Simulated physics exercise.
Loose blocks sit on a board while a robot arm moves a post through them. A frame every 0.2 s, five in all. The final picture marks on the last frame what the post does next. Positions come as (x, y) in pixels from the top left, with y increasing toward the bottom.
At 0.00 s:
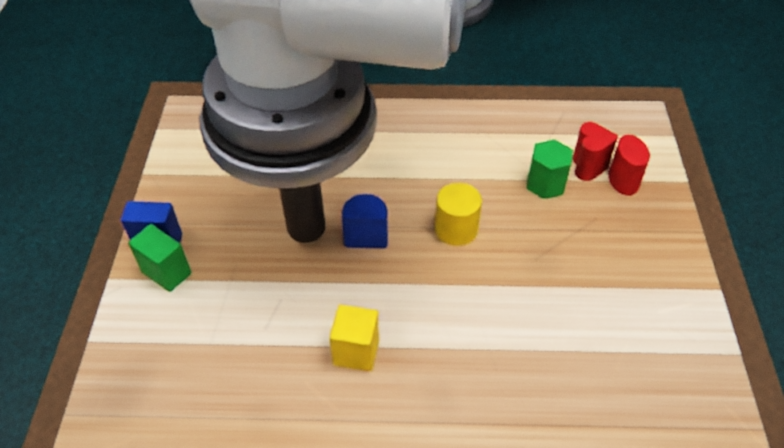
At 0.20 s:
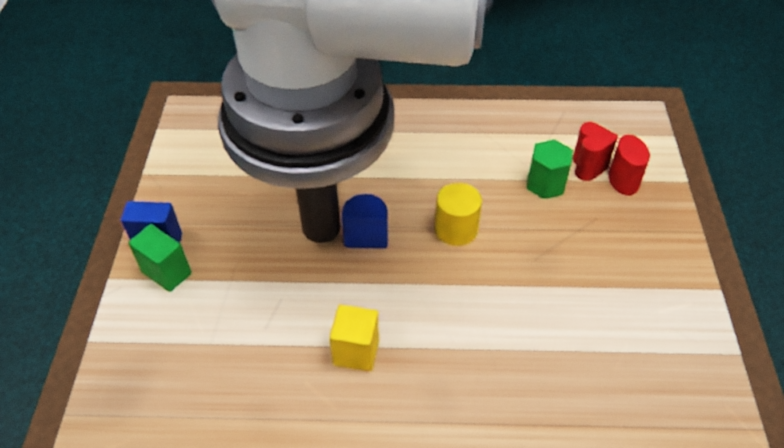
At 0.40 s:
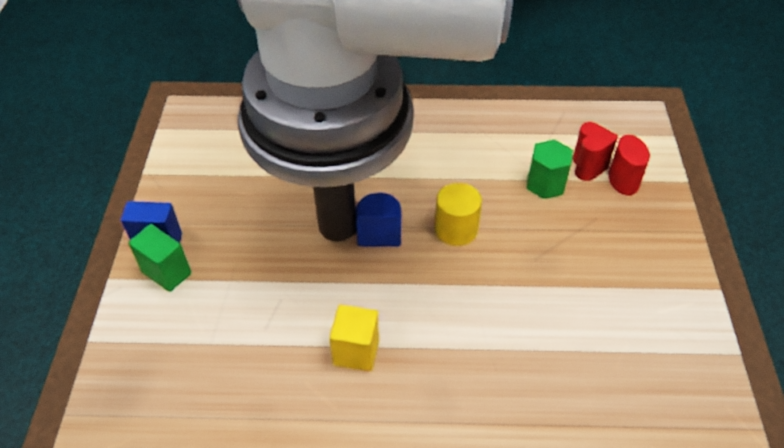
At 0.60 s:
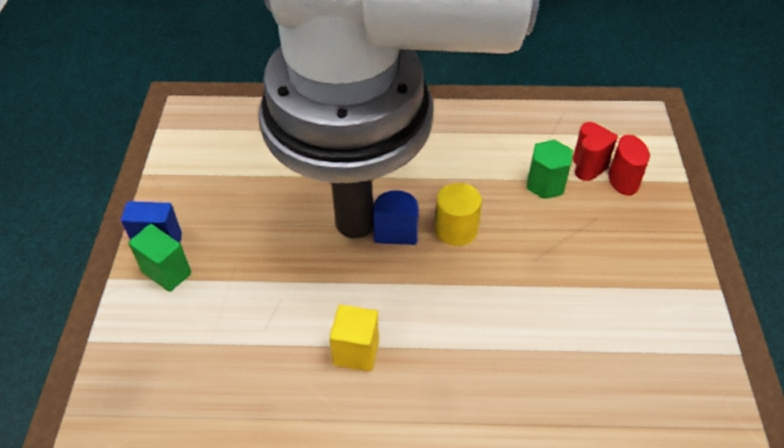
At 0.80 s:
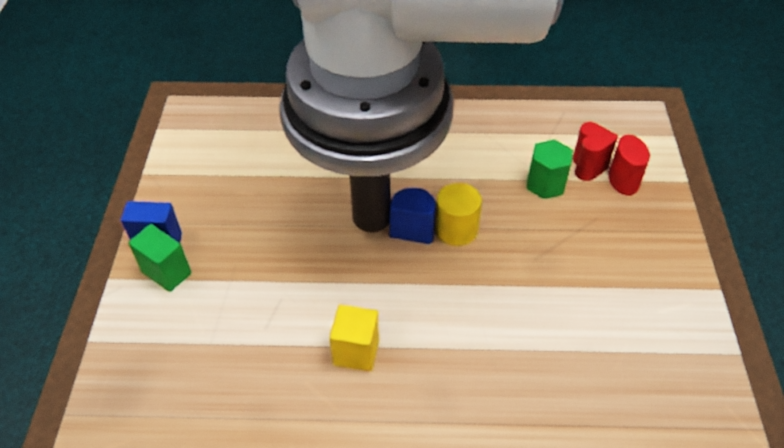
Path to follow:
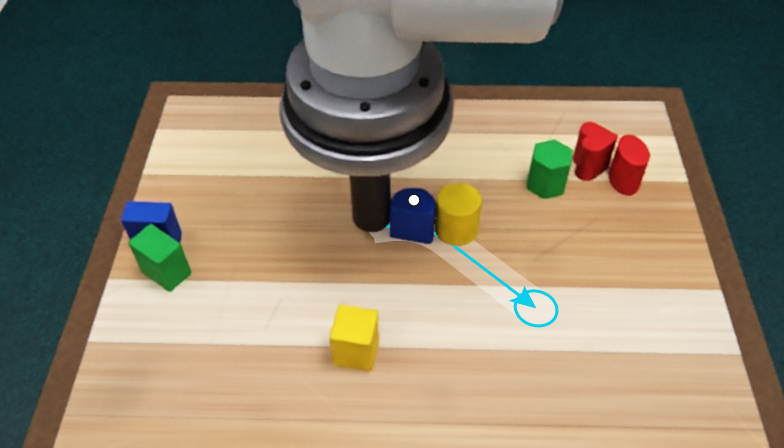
Robot arm moving a dark post rightward across a wooden board, pushing a blue half-round block up against a yellow cylinder.
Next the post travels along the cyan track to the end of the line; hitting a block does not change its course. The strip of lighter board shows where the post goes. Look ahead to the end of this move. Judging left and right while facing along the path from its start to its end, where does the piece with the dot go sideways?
The left.
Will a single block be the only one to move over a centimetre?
In short: No.
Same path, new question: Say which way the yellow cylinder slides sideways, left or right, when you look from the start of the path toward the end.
The shift is to the left of that direction.
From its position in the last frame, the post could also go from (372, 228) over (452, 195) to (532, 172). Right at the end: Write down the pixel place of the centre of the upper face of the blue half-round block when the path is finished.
The middle of the upper face of the blue half-round block will lie at about (460, 194) in the picture.
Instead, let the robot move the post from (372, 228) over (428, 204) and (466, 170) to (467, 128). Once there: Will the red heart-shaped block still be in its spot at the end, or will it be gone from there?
It is left in place.
Drawn move, from (372, 228) via (434, 233) and (484, 268), ending at (536, 308); the dot is on the blue half-round block.
On the path given first. One third of the way, post (435, 224); blue half-round block (480, 207); yellow cylinder (519, 197).
Two thirds of the way, post (486, 260); blue half-round block (525, 224), turned 60° anticlockwise; yellow cylinder (537, 193).
At the end, post (538, 300); blue half-round block (532, 227), turned 80° anticlockwise; yellow cylinder (537, 193).
